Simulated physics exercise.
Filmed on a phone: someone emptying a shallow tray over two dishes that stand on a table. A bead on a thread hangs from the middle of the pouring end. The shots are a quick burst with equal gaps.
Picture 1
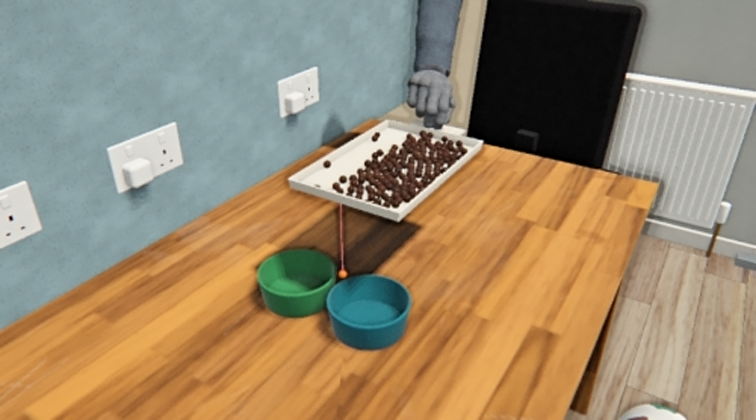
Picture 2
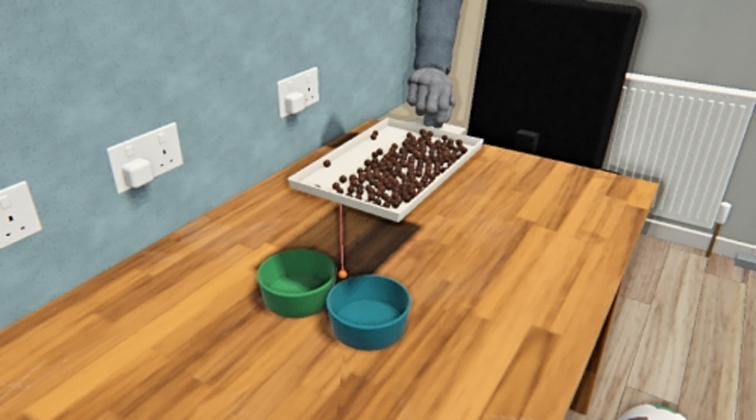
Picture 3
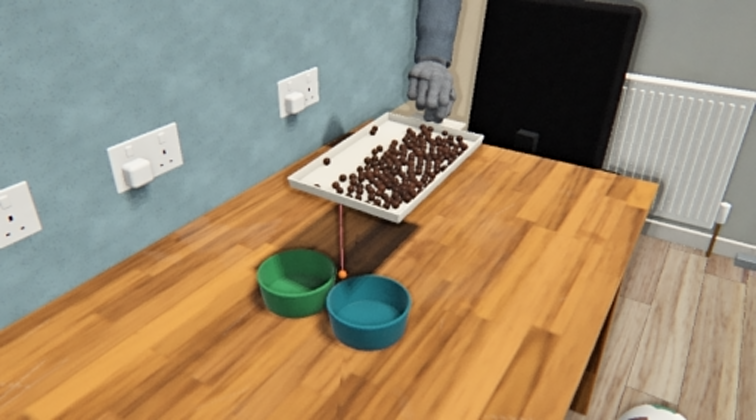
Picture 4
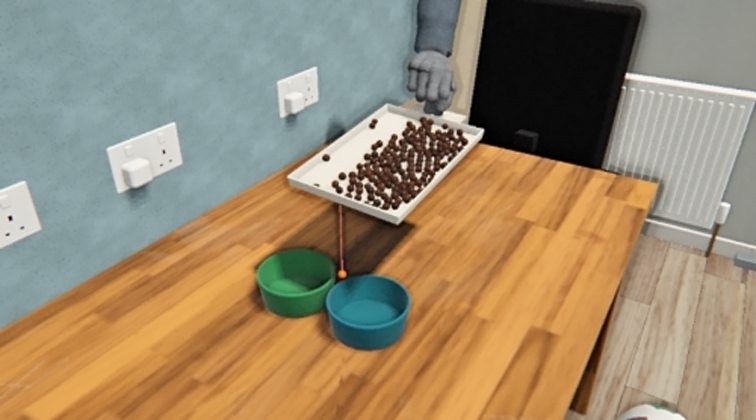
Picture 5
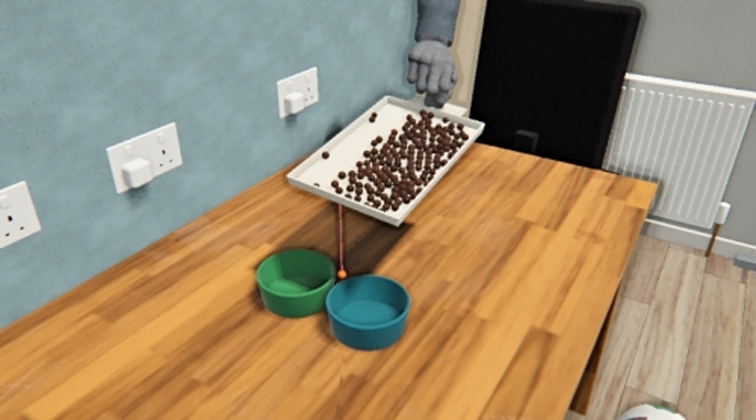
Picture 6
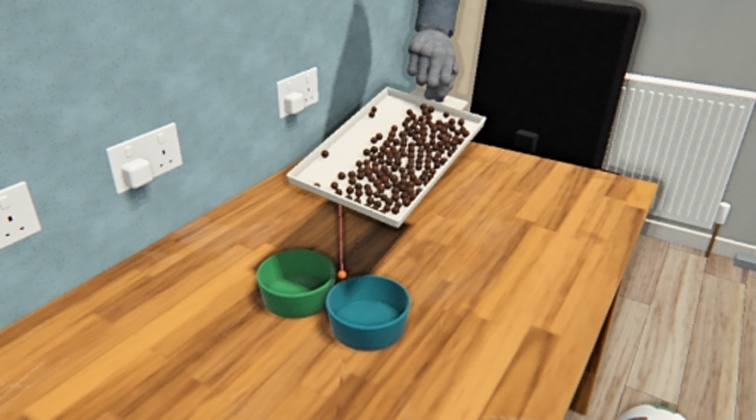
On a wooden table, a gloved hand is at the far end of a shallow white tray of chocolate balls as that end gradually rises and the tray tilts slightly toward its near right corner, above still green and blue dishes.
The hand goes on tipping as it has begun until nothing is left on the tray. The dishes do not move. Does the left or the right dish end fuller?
The right-hand one ends fuller.
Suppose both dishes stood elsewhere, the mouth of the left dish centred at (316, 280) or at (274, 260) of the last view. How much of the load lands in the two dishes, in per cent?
Near 80 % and 20 %.
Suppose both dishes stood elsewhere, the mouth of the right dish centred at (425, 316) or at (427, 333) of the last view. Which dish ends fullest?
First right, then the left dish.
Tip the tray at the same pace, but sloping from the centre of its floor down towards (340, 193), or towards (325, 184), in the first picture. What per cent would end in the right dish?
In turn 10 and 0 in a hundred.
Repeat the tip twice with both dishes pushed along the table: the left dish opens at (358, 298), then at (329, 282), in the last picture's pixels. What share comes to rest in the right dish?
Roughly 10 per cent, and 60 per cent.
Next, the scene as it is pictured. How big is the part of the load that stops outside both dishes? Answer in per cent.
It comes to 30 per cent or so.
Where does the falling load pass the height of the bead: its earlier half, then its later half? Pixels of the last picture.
The first part at (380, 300); the rest at (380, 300).
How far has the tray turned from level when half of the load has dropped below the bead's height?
Roughly 90°.
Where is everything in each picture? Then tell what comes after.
In the first frame, corners of the pouring end at (291, 179) and (399, 211), level; middle of the load at (411, 167), chocolate balls; left dish at (273, 301); right dish at (346, 333); bead on its thread at (343, 274).
In the second frame, corners of the pouring end at (291, 178) and (398, 212), level; middle of the load at (411, 167).
In the third frame, corners of the pouring end at (290, 178) and (398, 213), tipped barely, lowest at the right corner; middle of the load at (411, 164).
In the fourth frame, corners of the pouring end at (290, 176) and (398, 215), tipped a little, lowest at the right corner; middle of the load at (411, 161).
In the fifth frame, corners of the pouring end at (289, 175) and (398, 217), tipped a little, lowest at the right corner; middle of the load at (411, 158).
In the sixth frame, corners of the pouring end at (289, 175) and (398, 219), tipped a little, lowest at the right corner; middle of the load at (411, 156), about a quarter on the move; left dish at (273, 302); right dish at (346, 334).
Soon, tray tipped steeply; all on the tray.
A while on, tray tipped right over; about a quarter on the tray; about a third in the right dish; a small part outside both; about a quarter in the air.
Towards the end, tray tipped past a quarter turn; most in the right dish; about a quarter outside both.
Finally, tray tipped past a quarter turn; most in the right dish; none in the left dish; about a quarter outside both.
